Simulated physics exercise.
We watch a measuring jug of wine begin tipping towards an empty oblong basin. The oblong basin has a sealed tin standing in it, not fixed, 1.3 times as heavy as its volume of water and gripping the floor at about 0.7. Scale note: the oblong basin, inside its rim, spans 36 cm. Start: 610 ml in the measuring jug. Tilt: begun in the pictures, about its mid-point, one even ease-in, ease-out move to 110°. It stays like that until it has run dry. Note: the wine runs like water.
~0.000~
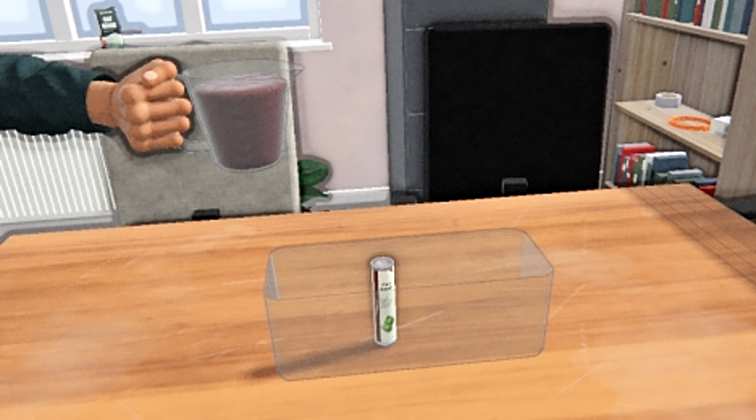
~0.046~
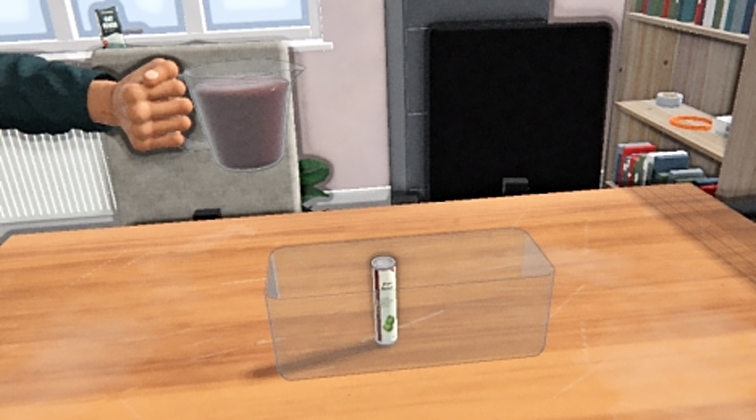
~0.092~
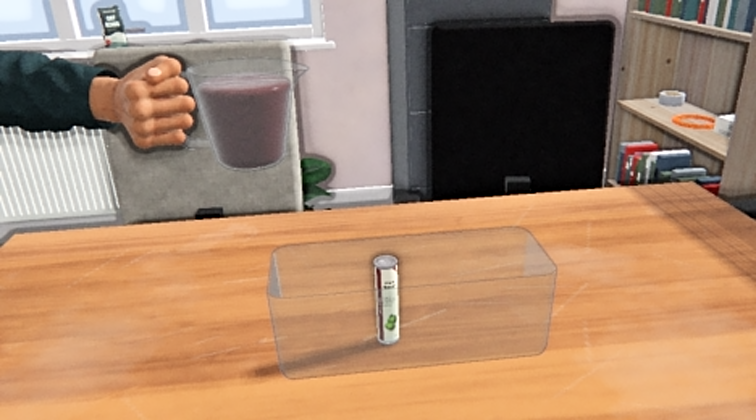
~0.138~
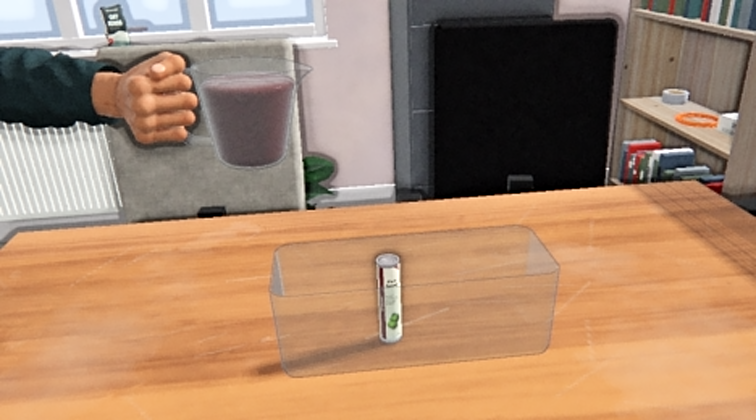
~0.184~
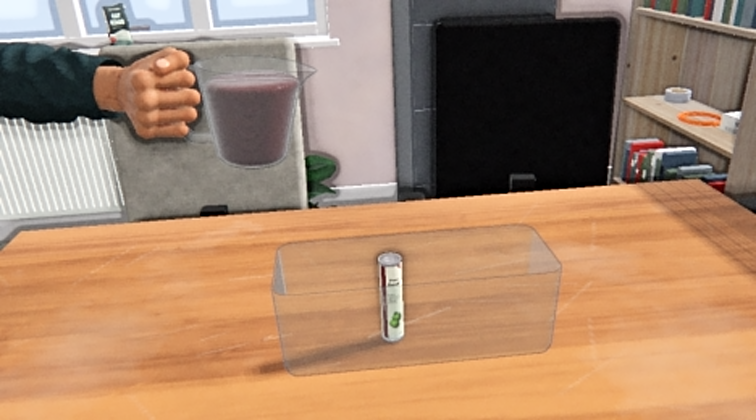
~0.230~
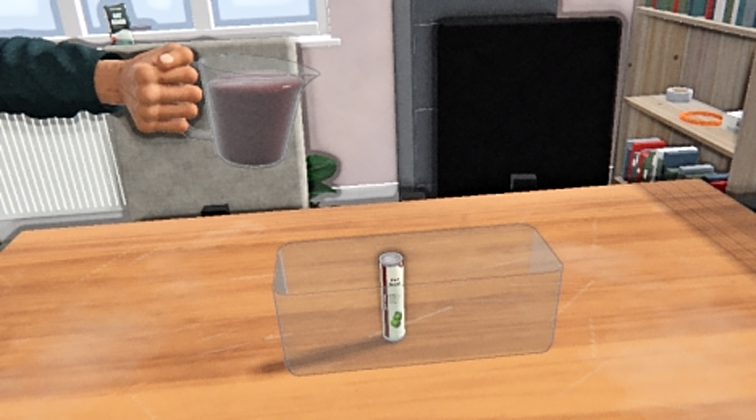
Hand holding a measuring jug of dark red wine, tilting it slightly rightward above a table with a clear basin and tin.
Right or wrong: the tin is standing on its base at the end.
Wrong, it is lying on its side.
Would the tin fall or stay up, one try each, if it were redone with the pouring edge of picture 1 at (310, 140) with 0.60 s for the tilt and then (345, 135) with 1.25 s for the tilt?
First it tips over; then it stays on its base.
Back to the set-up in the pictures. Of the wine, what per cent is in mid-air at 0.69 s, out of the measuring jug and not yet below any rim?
Estimate: About 24 % of all of it.
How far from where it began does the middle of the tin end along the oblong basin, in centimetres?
8.0 cm.
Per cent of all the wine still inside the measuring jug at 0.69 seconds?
72 %.
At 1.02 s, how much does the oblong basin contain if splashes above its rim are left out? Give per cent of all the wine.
Roughly 64 %.
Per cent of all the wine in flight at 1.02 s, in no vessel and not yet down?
22 in a hundred, give or take.
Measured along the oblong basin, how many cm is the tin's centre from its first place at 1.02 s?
Around 0 cm.
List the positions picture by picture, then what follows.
In the first frame, it leans 0°; its right rim is at (305, 67); the wine meets the walls at (193, 85) and (289, 79); the oblong basin's rim runs from (267, 274) to (539, 251); the tin's top is at (383, 267).
In the second frame, it leans 0°; its right rim is at (306, 67); the wine meets the walls at (194, 85) and (290, 79).
In the third frame, it leans 1°; its right rim is at (309, 67); the wine meets the walls at (197, 84) and (292, 79).
In the fourth frame, it leans 3°; its right rim is at (313, 67); the wine meets the walls at (201, 82) and (296, 78).
In the fifth frame, it leans 6°; its right rim is at (317, 69); the wine meets the walls at (205, 81) and (300, 78).
In the sixth frame, it leans 9°; its right rim is at (321, 73); the wine meets the walls at (208, 81) and (305, 78).
After 0.69 s the tilt is 63° and 72 per cent is still to pour; the tin stands where it began.
After 1.02 s the tilt is 101° and 13 per cent is still to pour; the tin stands where it began.
After 1.37 s the tilt is 110° and 0 per cent is still to pour; the tin lies on its side.
After 1.75 s the tilt is 110° and 0 per cent is still to pour; the tin lies on its side.
In the end the tin lies on its side.
